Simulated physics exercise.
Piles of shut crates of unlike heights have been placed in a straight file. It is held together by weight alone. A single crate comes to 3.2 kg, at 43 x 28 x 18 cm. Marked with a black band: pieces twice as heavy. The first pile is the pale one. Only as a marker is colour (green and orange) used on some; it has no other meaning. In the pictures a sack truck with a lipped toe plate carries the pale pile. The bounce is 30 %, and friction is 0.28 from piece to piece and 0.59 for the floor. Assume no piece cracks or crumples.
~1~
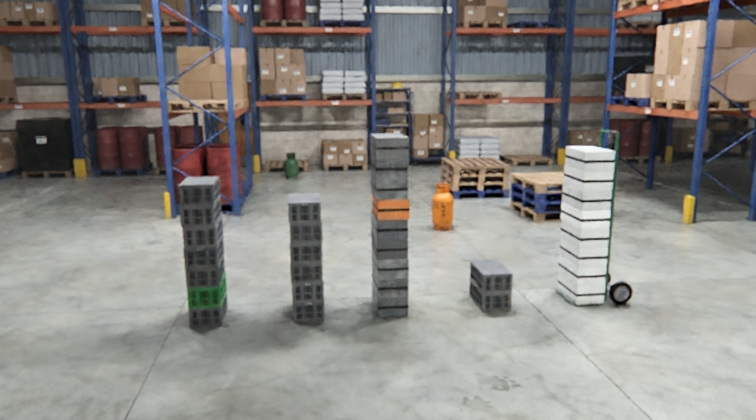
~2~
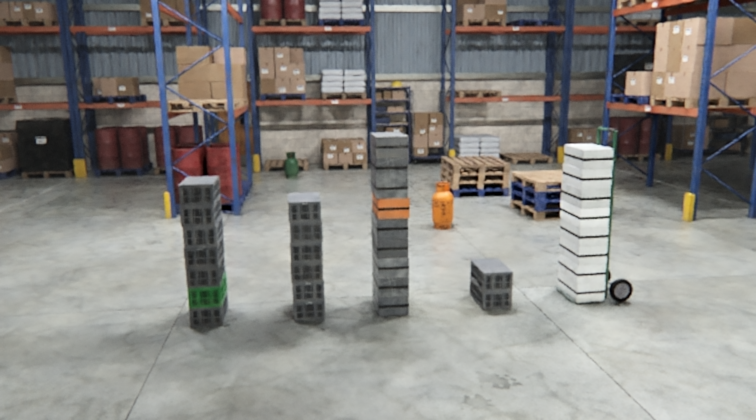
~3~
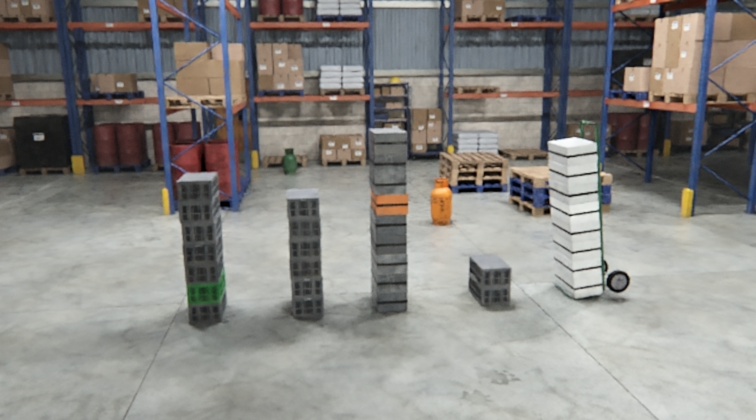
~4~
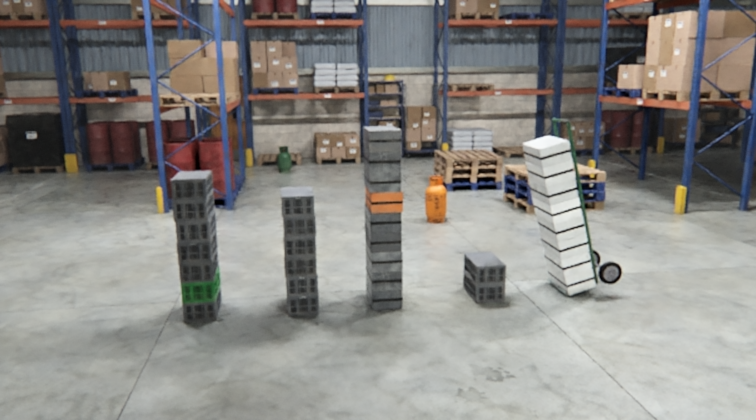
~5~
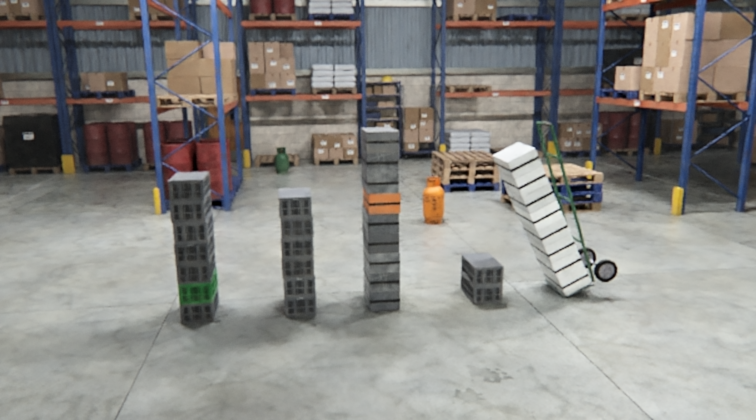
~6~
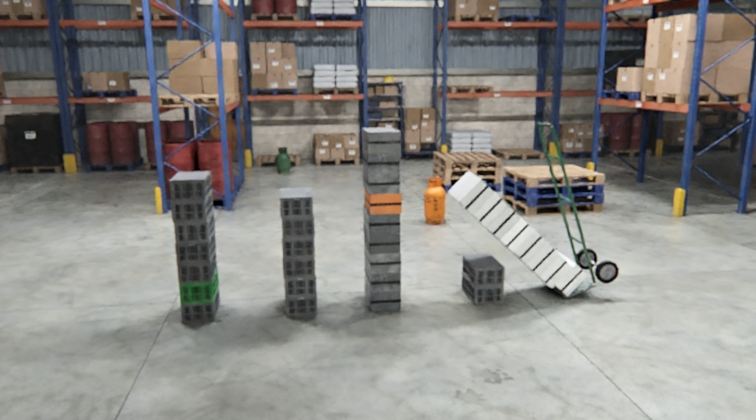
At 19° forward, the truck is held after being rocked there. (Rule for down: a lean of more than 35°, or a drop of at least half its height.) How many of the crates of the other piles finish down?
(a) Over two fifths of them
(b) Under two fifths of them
Answer: B.
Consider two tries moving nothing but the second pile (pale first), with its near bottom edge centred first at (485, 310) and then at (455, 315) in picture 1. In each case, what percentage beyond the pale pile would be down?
Try 1: Around 0 %; try 2: Around 0 %.
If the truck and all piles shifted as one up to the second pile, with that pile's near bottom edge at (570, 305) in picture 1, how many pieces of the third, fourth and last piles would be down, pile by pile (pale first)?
Count of fallen pieces - third: 0; fourth: 0; last: 0.
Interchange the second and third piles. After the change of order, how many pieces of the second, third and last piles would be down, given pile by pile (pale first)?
Second 8, third 1, last 7.
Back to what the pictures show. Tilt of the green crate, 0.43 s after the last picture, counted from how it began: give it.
Some 0°.
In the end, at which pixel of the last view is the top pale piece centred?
Somewhere about (394, 269).
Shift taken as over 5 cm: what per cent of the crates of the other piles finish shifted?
Shifted fraction is 30 per cent.
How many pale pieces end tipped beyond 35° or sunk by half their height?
Tally of pale pieces: 7.
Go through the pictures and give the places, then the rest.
In the first picture (we follow the side turned to the camera), truck frame (615, 168) 0° forward; green crate (204, 298); orange crate (394, 210); no other piece has moved.
The second picture shows truck frame (613, 166) 1° forward; orange crate (394, 209).
The third picture shows truck frame (598, 159) 7° forward, top of the pale pile leaning 7°; orange crate (393, 205); no other piece has moved.
The fourth picture shows truck frame (574, 156) 14° forward, top of the pale pile leaning 15°; orange crate (387, 203); no other piece has moved.
The fifth picture shows truck frame (560, 158) 19° forward, top of the pale pile leaning 26°; orange crate (385, 204); no other piece has moved.
The sixth picture shows truck frame (561, 159) 19° forward, top of the pale pile leaning 46°; orange crate (386, 204); green crate (196, 293); no other piece has moved.
Then, 0.15 s on from the sixth picture, 8 of the pale pile down; none of the 24 other crates down, 1 disturbed.
Then, 0.43 s on from the sixth picture, 7 of the pale pile down; none of the 24 other crates down, 8 disturbed; orange crate displaced 43 mm.
Finally, 7 of the pale pile down; 1 of the 24 other crates down; orange crate displaced 58 mm; green crate unmoved. That is 4 per cent. Seen by the last camera, middles, orange crate near (376, 199), green crate near (200, 285).
